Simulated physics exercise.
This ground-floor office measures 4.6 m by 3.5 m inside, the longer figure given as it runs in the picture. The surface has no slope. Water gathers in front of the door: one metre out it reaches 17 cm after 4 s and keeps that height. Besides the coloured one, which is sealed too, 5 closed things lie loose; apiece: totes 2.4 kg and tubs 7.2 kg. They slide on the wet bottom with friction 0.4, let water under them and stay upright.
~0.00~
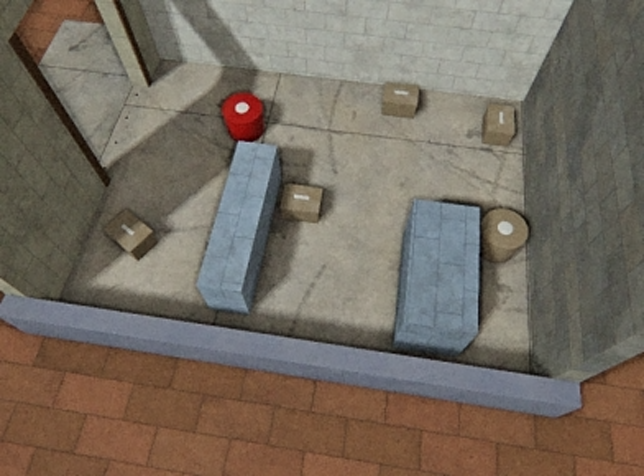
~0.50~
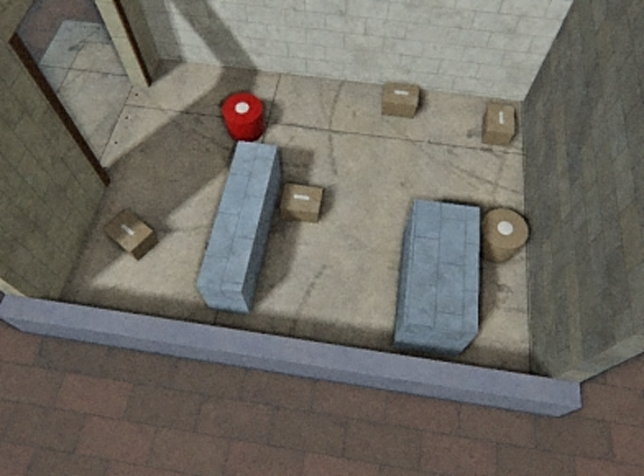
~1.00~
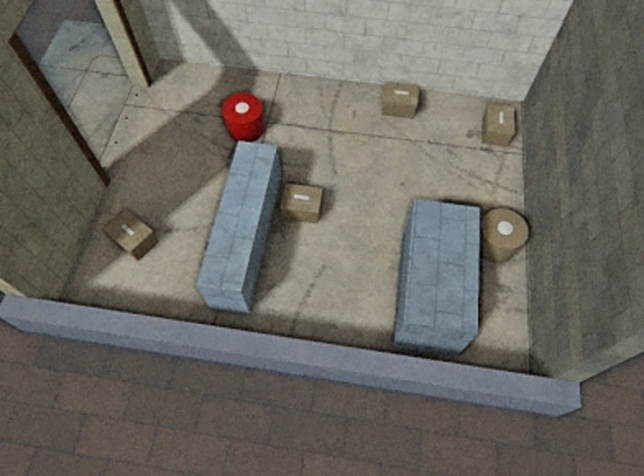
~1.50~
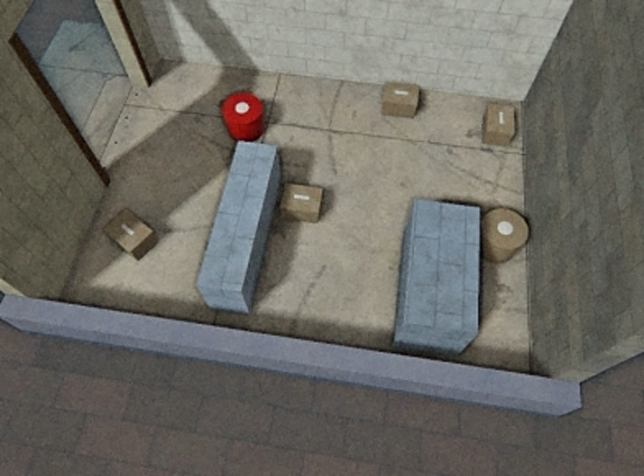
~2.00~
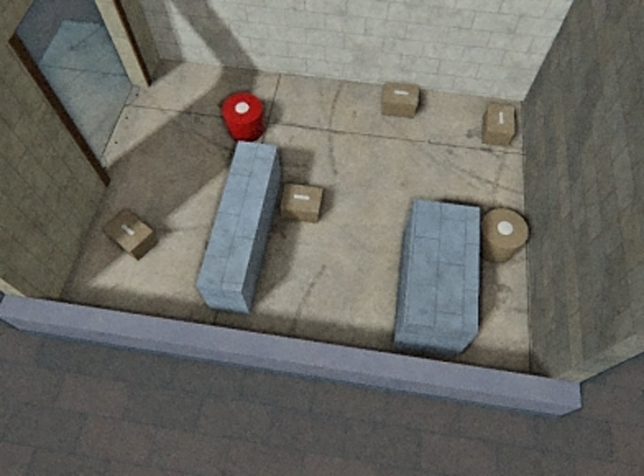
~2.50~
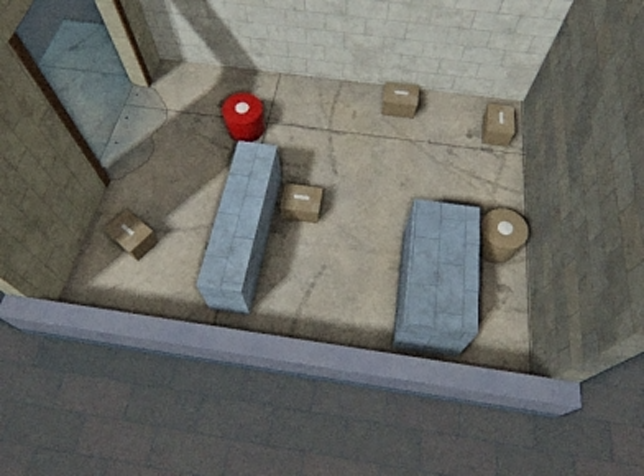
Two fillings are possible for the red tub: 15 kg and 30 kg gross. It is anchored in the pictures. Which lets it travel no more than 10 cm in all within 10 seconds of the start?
For it, only the larger load is enough.
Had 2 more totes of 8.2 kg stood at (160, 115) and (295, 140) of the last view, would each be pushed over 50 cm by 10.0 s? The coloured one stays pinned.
In that order: Over, short of it.
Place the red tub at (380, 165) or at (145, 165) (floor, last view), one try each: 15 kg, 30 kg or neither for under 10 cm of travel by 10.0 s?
In that order: The smaller is enough; it takes the larger.
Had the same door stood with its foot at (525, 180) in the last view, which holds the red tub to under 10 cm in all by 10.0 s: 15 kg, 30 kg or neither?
Then only the higher weight holds it.
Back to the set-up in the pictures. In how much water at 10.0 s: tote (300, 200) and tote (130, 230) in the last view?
About 1 and 6 cm.
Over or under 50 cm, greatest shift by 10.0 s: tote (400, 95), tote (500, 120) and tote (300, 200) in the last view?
In turn: Past it, more, under.
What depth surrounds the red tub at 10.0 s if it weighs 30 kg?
About 8 cm.
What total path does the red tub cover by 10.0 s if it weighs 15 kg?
Some 120 cm in all.
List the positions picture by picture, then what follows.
The red tub at (242, 108) rests on the ground; water covers 0.0 m2; 0 of 6 have shifted, in the first picture.
The red tub at (242, 108) rests on the ground; 0.0 m2 under water; 0 of 6 have shifted, in the second picture.
The red tub at (242, 108), on the bottom; water covers 0.0 m2; 0 of 6 have shifted, in the third picture.
The red tub at (242, 108) rests on the ground; 0.0 m2 under water; 0 of 6 have shifted, in the fourth picture.
The red tub at (242, 108) rests on the ground; 0.0 m2 under water; 0 of 6 have shifted, in the fifth picture.
The red tub at (242, 108), on the bottom; 0.4 m2 under water; 0 of 6 have shifted, in the sixth picture.
After 3.5 s the red tub would be 0 cm from its start with 15 kg and 0 cm from its start with 30 kg; 2 cm of water round it then.
After 4.5 s the red tub would be 1 cm from its start with 15 kg and 0 cm from its start with 30 kg; 5 cm of water round it then.
After 7.0 s the red tub would be 43 cm from its start with 15 kg and 0 cm from its start with 30 kg; 6 cm of water round it then.
After 10.0 s the red tub would be 119 cm from its start with 15 kg and 0 cm from its start with 30 kg; 8 cm of water round it then.
